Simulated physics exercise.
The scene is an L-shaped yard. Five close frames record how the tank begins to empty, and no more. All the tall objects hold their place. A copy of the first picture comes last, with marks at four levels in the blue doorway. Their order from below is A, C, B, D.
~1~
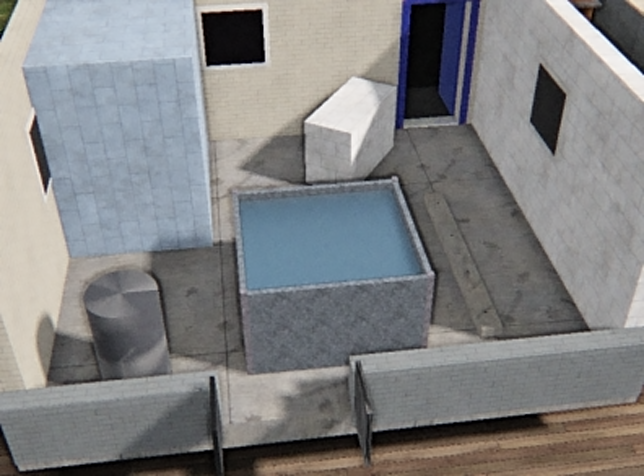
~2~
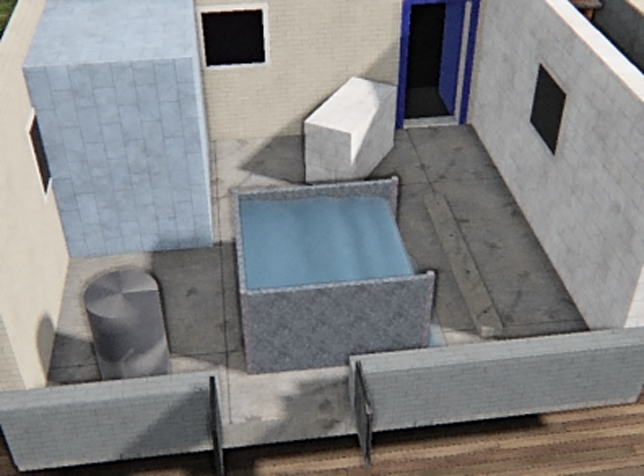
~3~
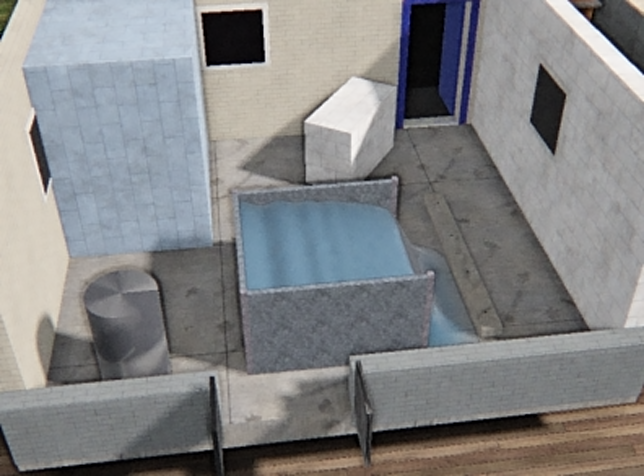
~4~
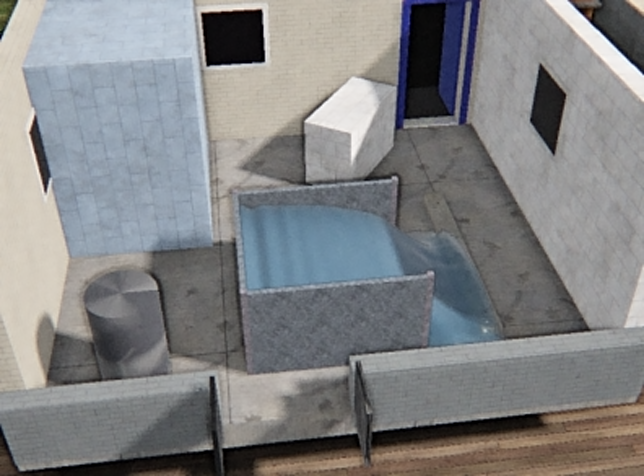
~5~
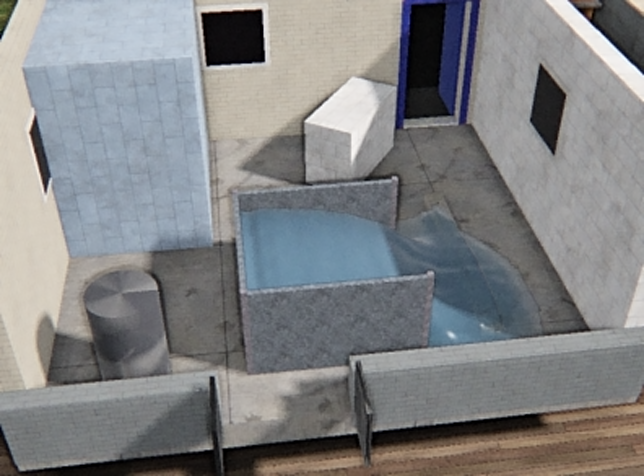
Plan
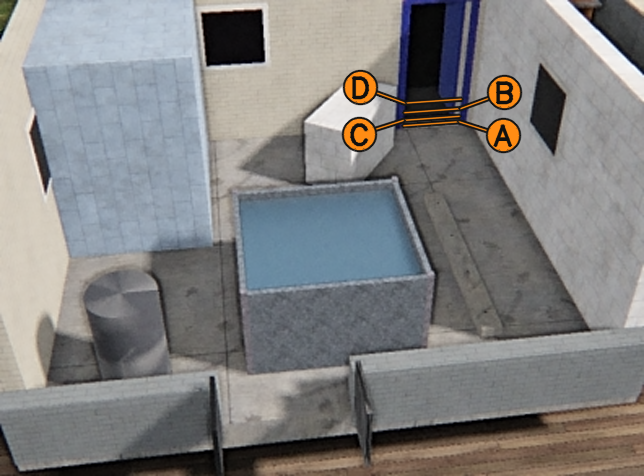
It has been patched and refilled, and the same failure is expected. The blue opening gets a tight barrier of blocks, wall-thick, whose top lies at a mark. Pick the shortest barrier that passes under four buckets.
D will do.
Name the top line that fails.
That would be B.
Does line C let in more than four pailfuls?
Yes, that goes wrong.
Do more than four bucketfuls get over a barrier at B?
Yes, it does.
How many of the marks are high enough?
One of the four.
In orange, A at (431, 123); B at (432, 110); C at (431, 118); D at (433, 101); from the bottom up A, C, B, D.
Choosing A, dozens of bucketfuls pour in.
Choosing B, some 15 bucketfuls get in.
Choosing C, dozens of bucketfuls pour in.
Choosing D, a splash gets over, under a bucket.
